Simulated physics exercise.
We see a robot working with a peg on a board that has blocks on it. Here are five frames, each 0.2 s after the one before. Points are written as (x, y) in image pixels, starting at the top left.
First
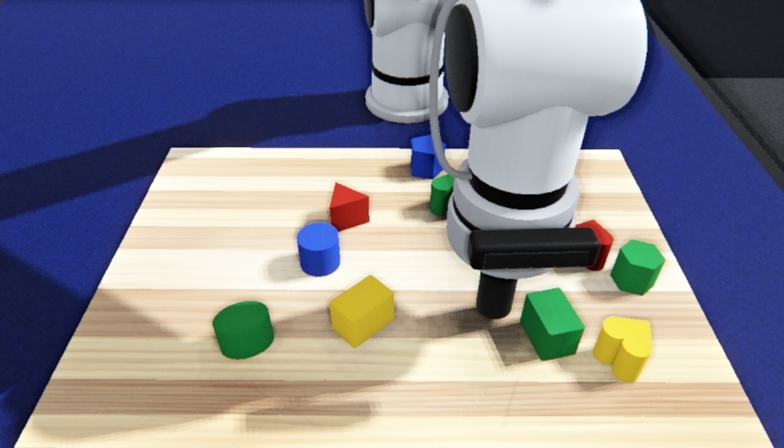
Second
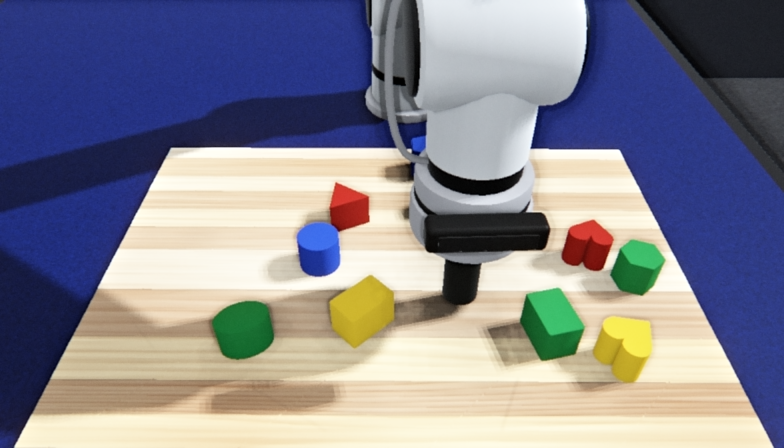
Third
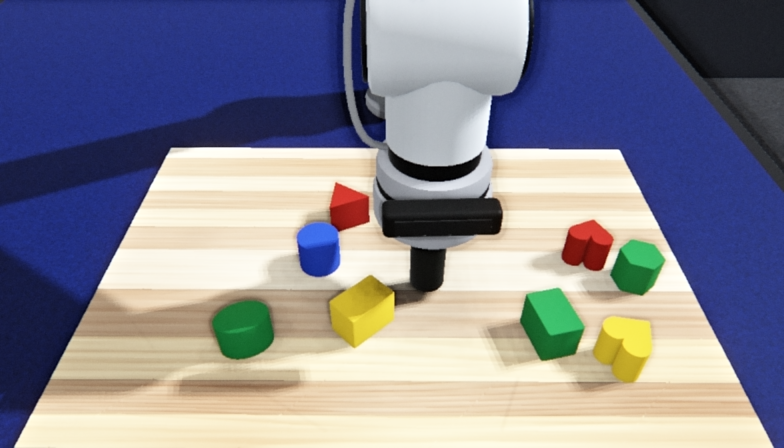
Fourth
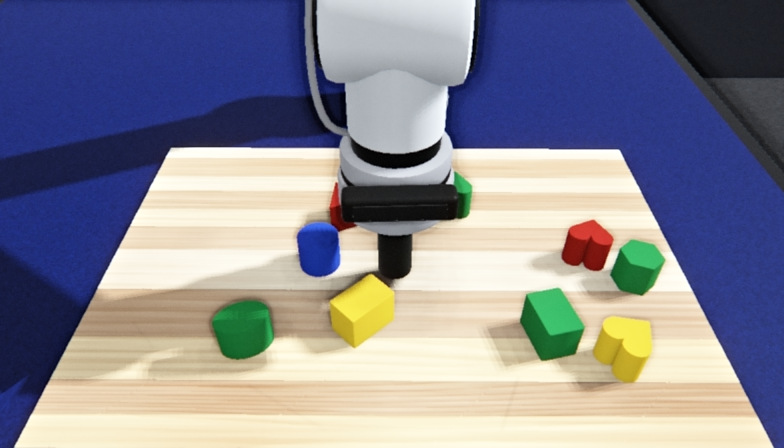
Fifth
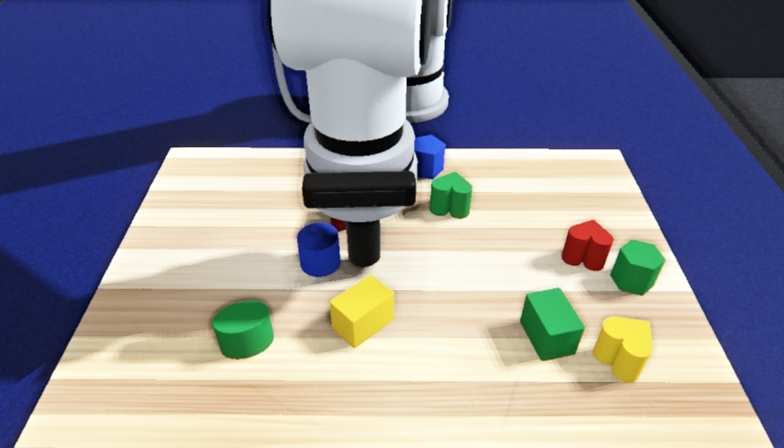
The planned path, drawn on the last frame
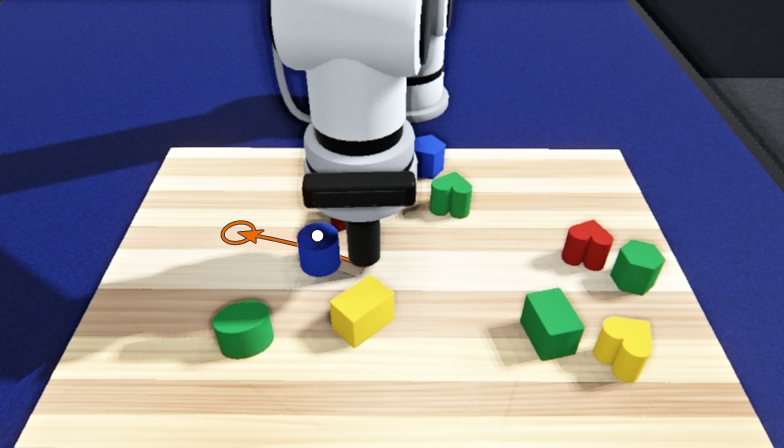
The video shows a white robot arm with a black peg moving steadily left and slightly away across a wooden board of colored blocks, passing behind the yellow block and nearing the blue cylinder while the blocks stay still.
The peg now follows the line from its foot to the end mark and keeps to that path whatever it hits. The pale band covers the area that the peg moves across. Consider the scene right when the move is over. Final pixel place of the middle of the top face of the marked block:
It will likely be found at (247, 236).
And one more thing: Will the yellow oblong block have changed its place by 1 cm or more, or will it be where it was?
Well, the yellow oblong block holds its place.
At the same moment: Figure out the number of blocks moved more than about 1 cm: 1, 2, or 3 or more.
My answer is one.
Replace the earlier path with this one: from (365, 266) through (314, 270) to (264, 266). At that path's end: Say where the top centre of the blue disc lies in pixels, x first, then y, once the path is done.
Top centre: (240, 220).
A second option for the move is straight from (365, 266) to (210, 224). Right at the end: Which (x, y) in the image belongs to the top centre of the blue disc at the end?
At pixel (239, 234).
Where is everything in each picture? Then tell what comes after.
The first frame shows lower end of the peg (494, 306), tops of blocks, blue disc (317, 236), red triangular block (345, 194), yellow oblong block (362, 297).
The second frame shows peg (459, 293), blocks as before.
The third frame shows peg (427, 280), blocks as before.
The fourth frame shows peg (395, 268), blocks as before.
The fifth frame shows peg (364, 256), blue disc (317, 236), red triangular block hidden, yellow oblong block (362, 297).
The drawn path runs from (365, 266) over (322, 252) and (280, 241) to (238, 233); the dot is on the blue disc.
The first path, step by step. One third of the way, peg (321, 242); blue disc (282, 234).
Two thirds of the way, peg (279, 231); blue disc (251, 235).
At the end, peg (236, 223); blue disc (247, 236); red triangular block not moved; yellow oblong block not moved.
